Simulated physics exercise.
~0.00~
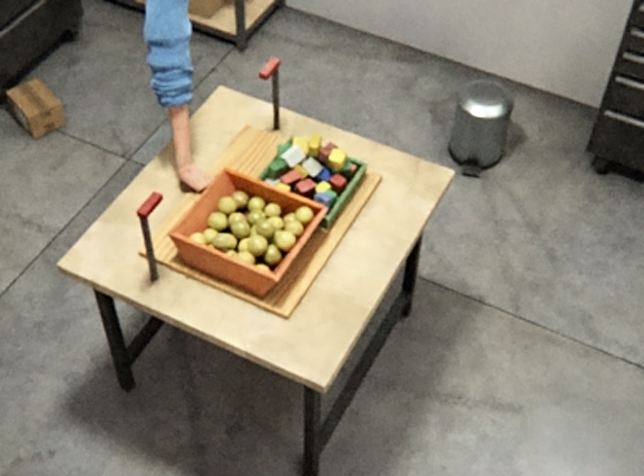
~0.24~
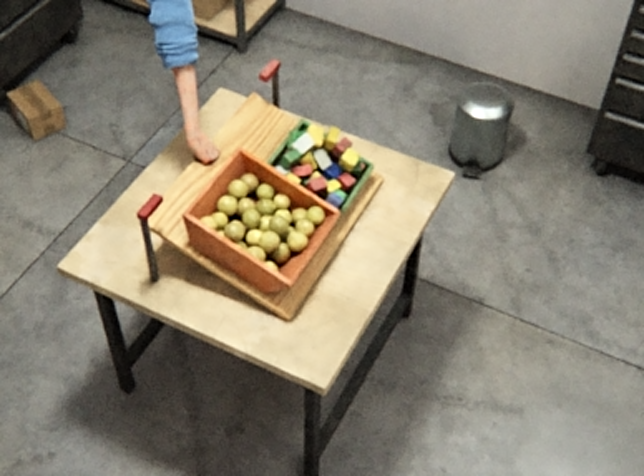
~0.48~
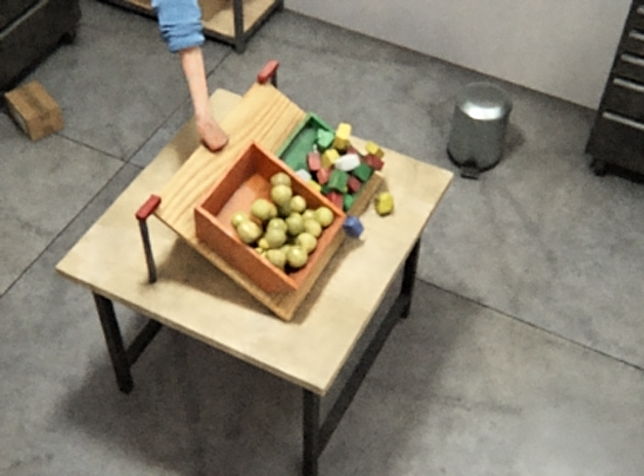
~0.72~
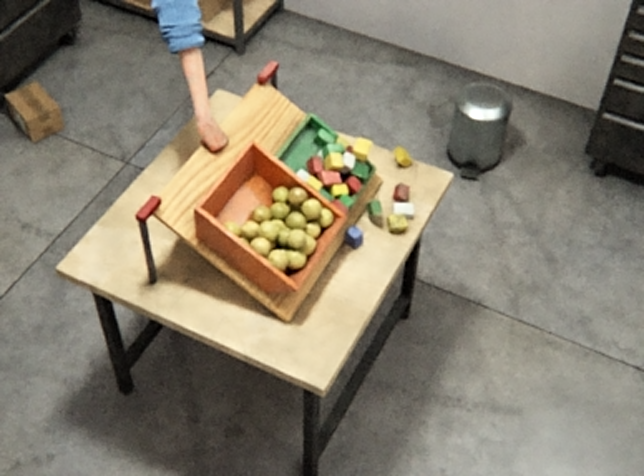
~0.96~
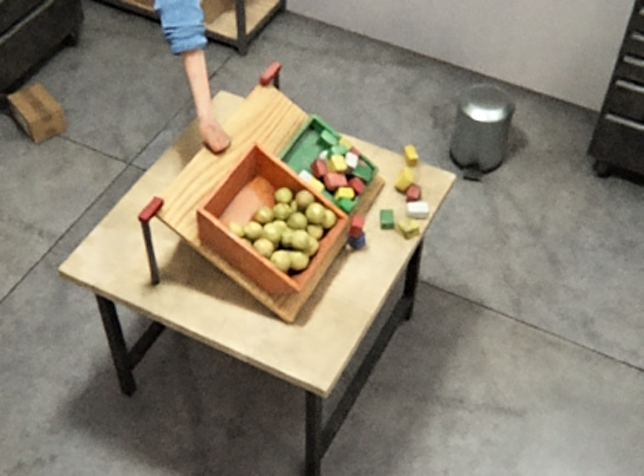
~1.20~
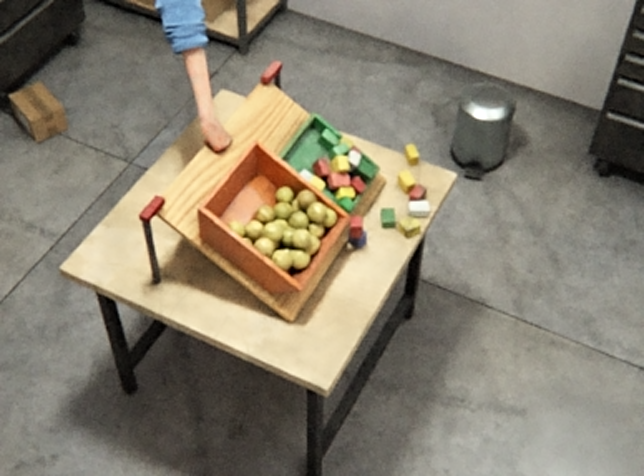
Hand tilting a hinged board on a table, spilling several toy bricks from a green tote while yellow apples stay in an orange one.
